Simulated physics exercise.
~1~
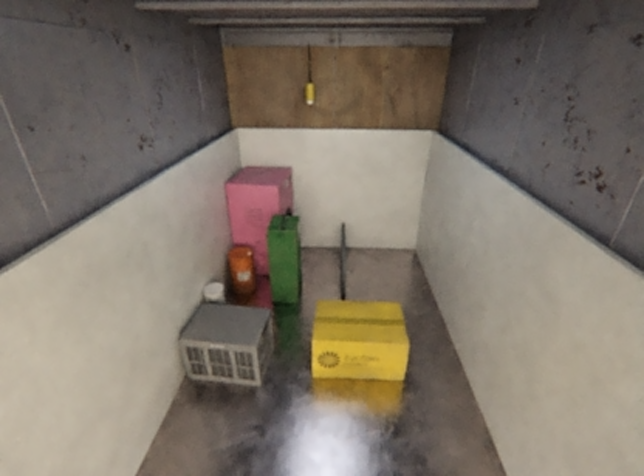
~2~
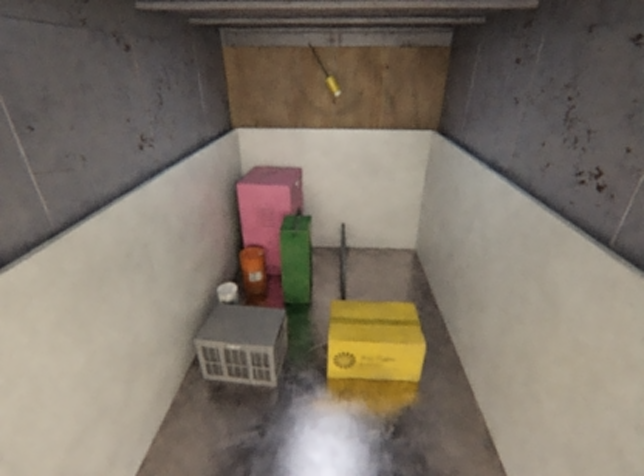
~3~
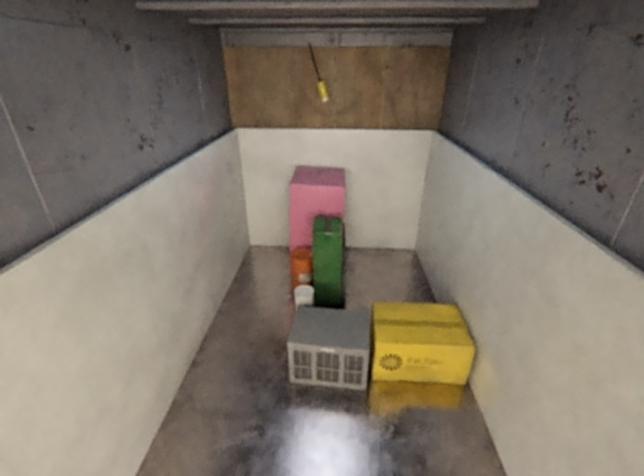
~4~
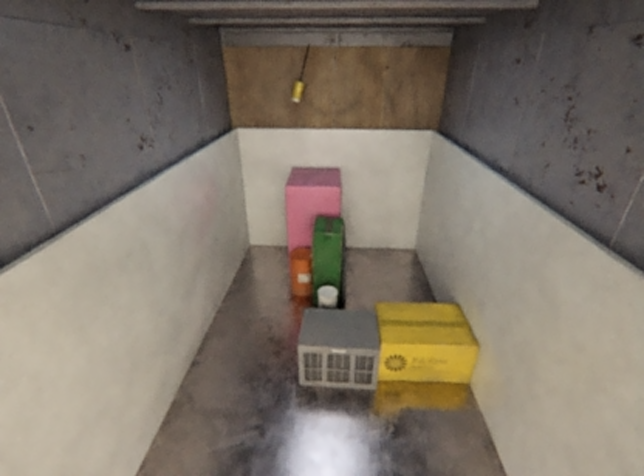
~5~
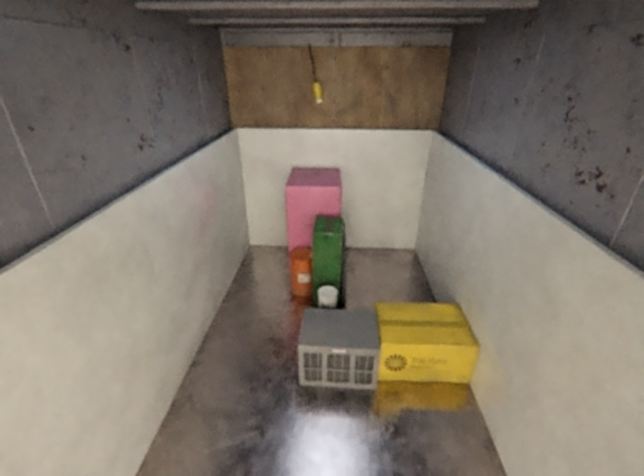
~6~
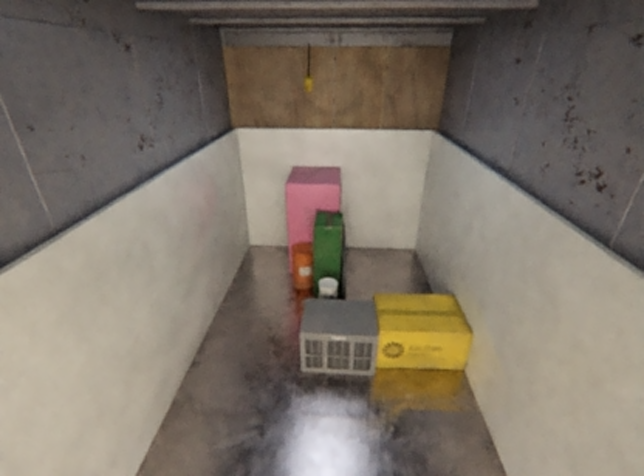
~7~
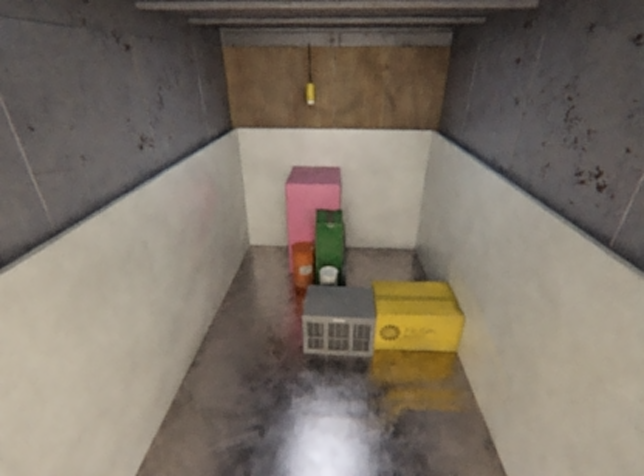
The pink appliance, green box, yellow box, grey chest and small canisters slid to the right across the van floor as the hanging lamp swung, then the nearer things shifted forward toward the front wall, and everything ended still upright.
